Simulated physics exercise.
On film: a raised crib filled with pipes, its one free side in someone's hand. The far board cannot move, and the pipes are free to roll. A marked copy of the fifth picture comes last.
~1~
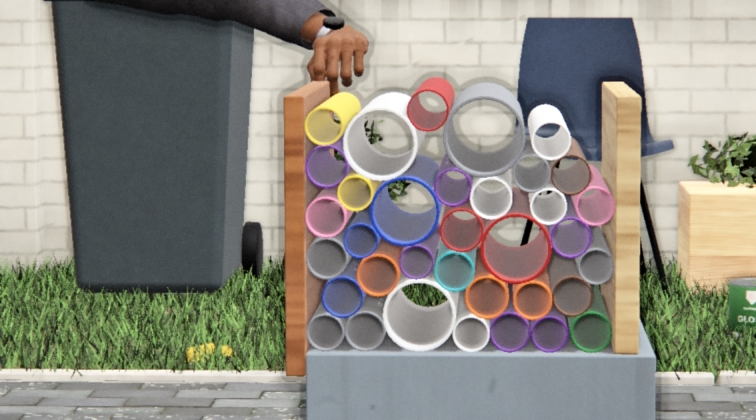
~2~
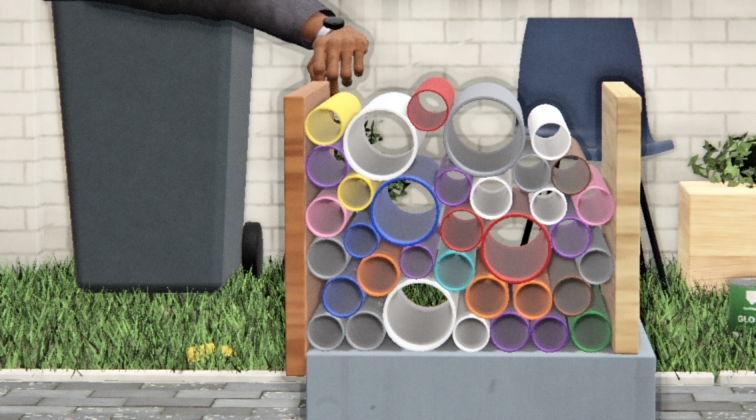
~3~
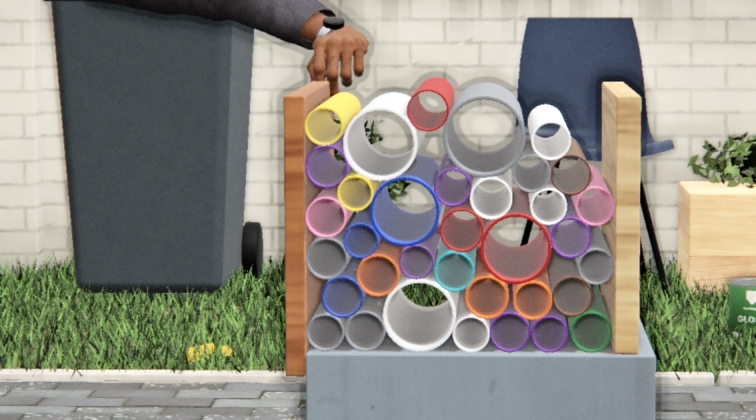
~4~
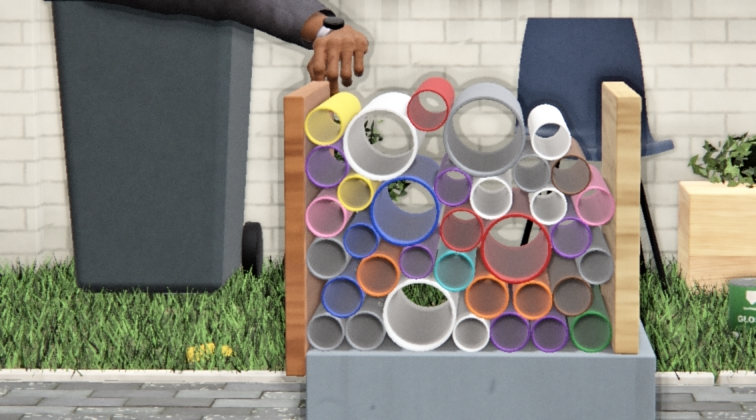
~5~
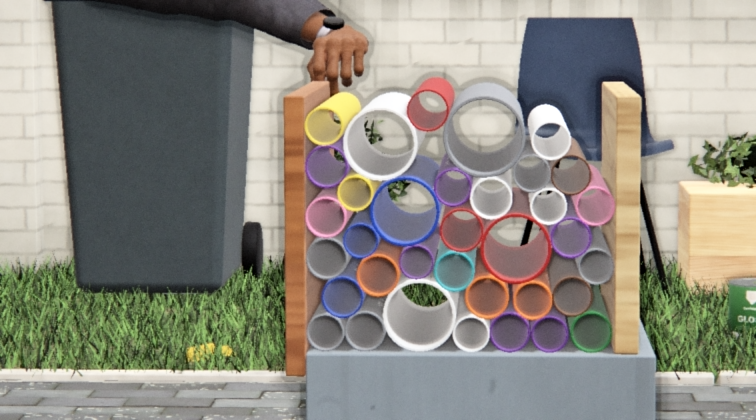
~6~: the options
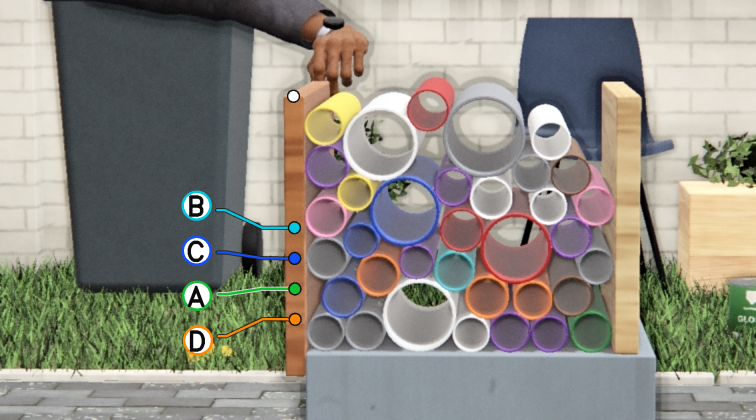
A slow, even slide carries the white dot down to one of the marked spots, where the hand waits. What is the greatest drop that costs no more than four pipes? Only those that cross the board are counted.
No lower than B.
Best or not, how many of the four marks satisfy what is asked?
One of the four.
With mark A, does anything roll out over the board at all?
Yes, at A.
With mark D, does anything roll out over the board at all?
Yes.
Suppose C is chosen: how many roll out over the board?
At C the number is five.
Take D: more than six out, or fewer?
At D, more than six.
On the marked copy, A at (295, 289); B at (294, 228); C at (295, 258); D at (295, 319); the white dot at (293, 96).
Taking B. A third of the way, top of the board (305, 159).
Two thirds of the way, top of the board (306, 227).
When it is over, top of the board (306, 227), two out over the board.
As for the rest, A more than four out over the board; C five out over the board; D more than four out over the board.
